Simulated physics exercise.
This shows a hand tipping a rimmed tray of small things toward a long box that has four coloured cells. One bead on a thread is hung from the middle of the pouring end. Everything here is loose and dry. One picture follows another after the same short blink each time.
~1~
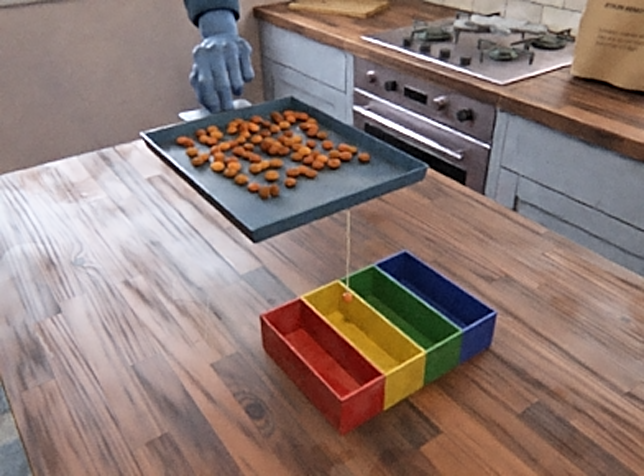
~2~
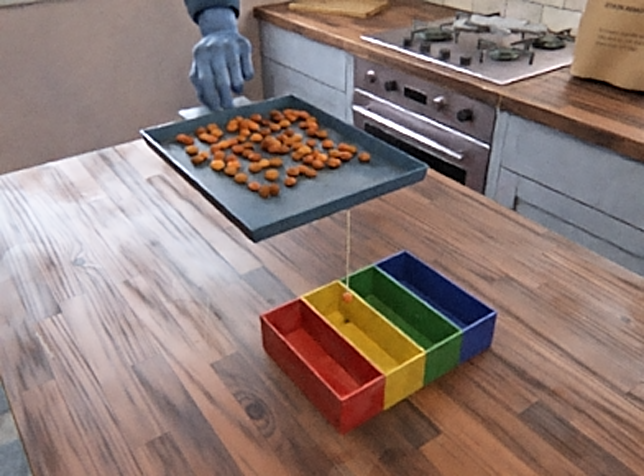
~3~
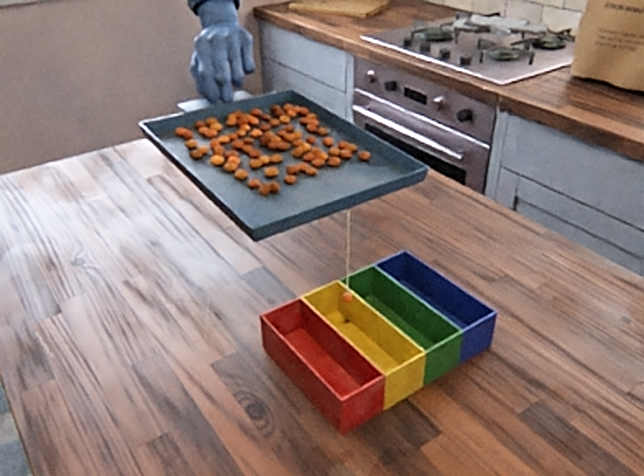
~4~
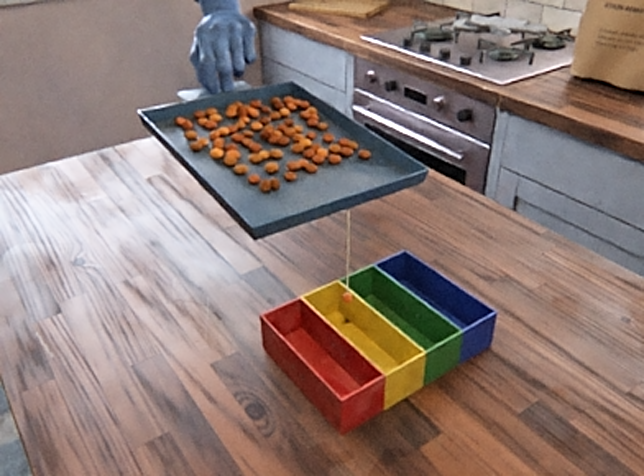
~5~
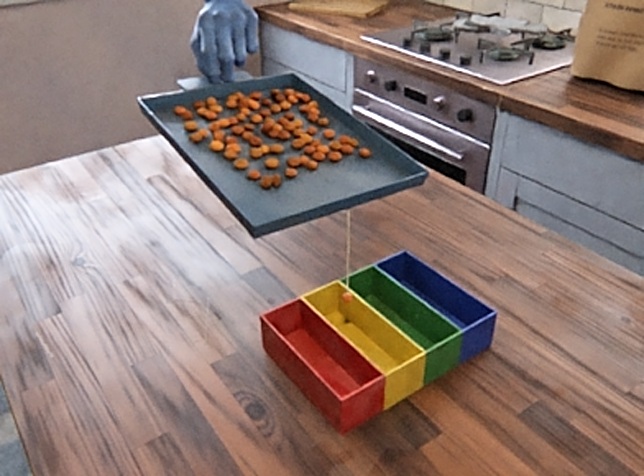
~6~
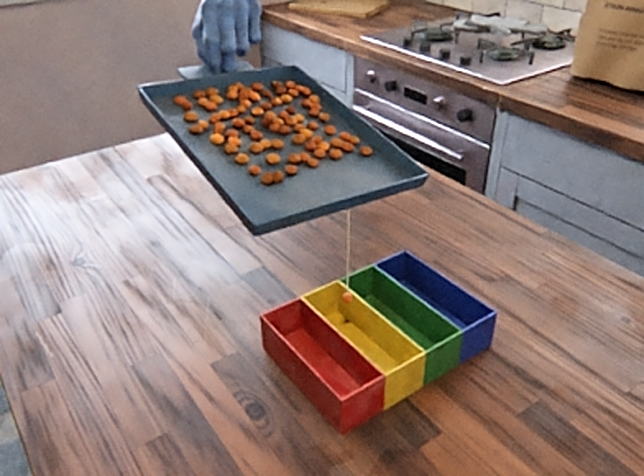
Tray of small brown pieces tilting slightly toward its right corner as a gloved hand steadily holds it above four coloured cells.
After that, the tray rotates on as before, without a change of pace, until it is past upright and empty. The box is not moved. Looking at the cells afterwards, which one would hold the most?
The blue cell would hold the most.
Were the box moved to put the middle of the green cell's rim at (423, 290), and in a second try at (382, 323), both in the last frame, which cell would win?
The first time the green one comes out on top, the second time the cell in blue.
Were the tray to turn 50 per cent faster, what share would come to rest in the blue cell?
Close to 60 per cent.
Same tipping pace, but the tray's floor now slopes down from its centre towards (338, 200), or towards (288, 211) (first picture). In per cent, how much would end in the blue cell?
I'd expect around 20 in a hundred first and around 0 in a hundred second.
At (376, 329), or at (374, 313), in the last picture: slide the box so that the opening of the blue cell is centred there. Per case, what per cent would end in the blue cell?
Near 10 % and 20 %.
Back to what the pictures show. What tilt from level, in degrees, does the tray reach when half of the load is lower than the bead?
Near 100 degrees.
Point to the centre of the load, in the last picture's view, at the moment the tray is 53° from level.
Somewhere about pixel (376, 161).
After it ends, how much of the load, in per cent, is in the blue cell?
It works out at some 60 %.
Soon, tray tipped steeply; all on the tray.
A while on, tray tipped right over; nearly all on the tray; a small part in the blue cell; a stray few in the green cell; a stray few falling or outside the box.
Towards the end, tray tipped past a quarter turn; about two thirds in the blue cell; about a quarter in the green cell; a small part in the yellow cell; a stray few falling or outside the box.
Finally, tray tipped past a quarter turn; about two thirds in the blue cell; about a quarter in the green cell; a small part in the yellow cell; none in the red cell; a stray few outside the box.
